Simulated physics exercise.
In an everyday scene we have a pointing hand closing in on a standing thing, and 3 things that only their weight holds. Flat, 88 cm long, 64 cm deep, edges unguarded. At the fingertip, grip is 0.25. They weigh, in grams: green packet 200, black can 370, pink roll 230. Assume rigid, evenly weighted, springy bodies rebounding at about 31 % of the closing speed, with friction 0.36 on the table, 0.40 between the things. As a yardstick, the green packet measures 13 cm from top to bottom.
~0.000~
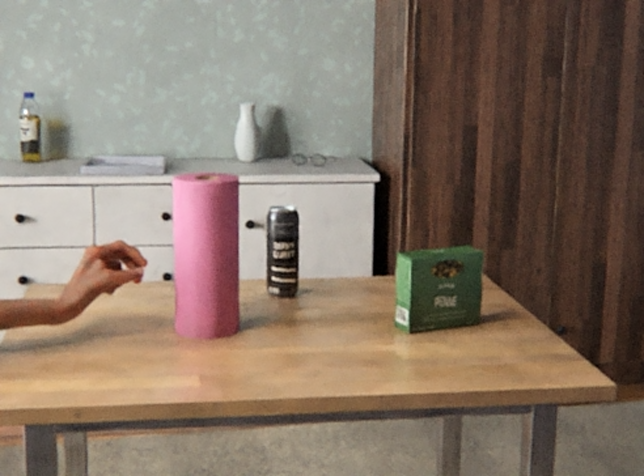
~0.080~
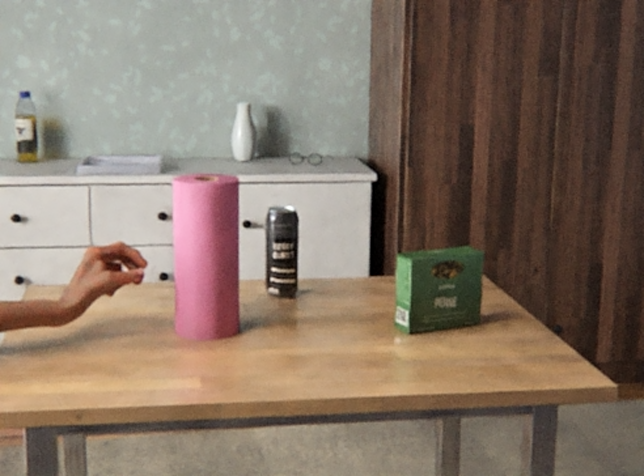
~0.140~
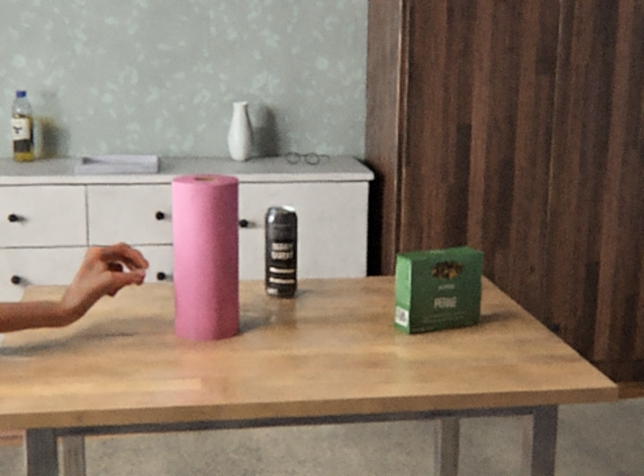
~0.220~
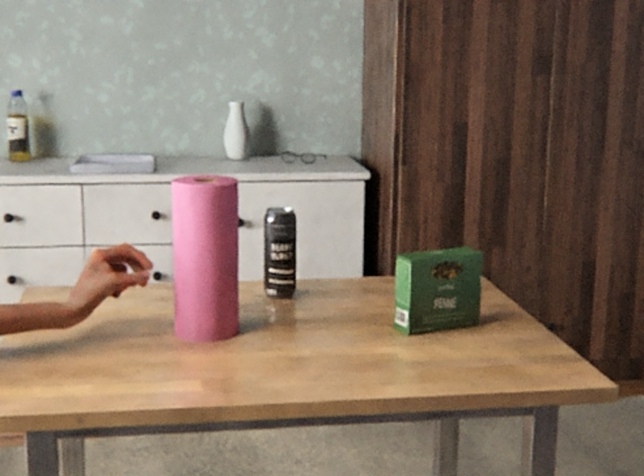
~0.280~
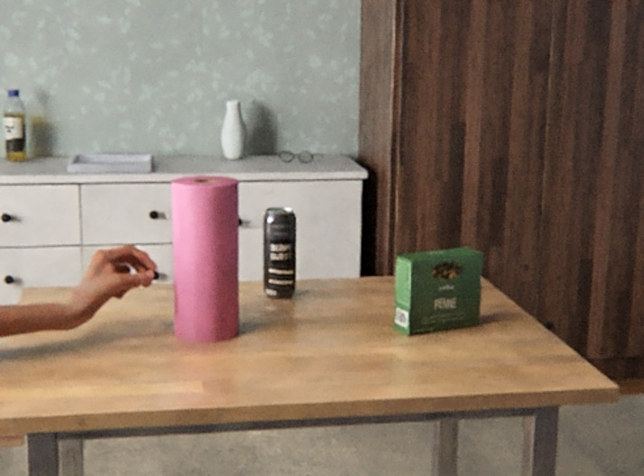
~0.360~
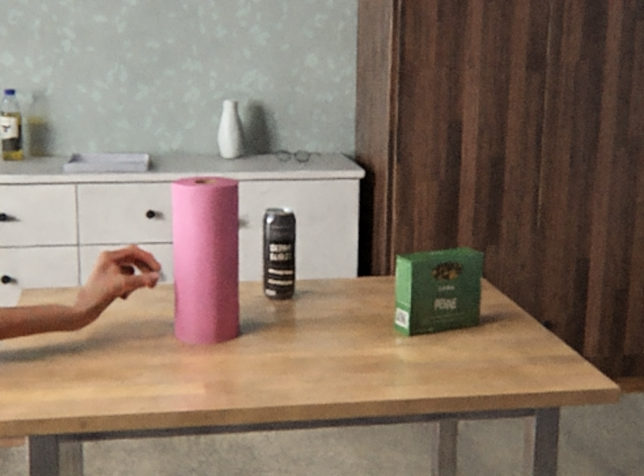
On a wooden table, a hand from the left inching toward a pink roll, with a black can and green packet standing still.
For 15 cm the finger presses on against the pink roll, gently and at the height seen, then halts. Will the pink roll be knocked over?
No, it stays up.
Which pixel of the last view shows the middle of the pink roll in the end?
It comes to rest around (299, 256).
After 1.16 s, finger moved 10 cm; pink roll slid 5 cm near (237, 258).
After 1.76 s, finger moved 15 cm; pink roll slid 10 cm near (271, 257).
At rest (2.9 s), not toppled but over 5 cm from the start, pink roll; the other 2 in place, give or take 5 cm. Seen from the same camera at the end, pink roll near (299, 257).
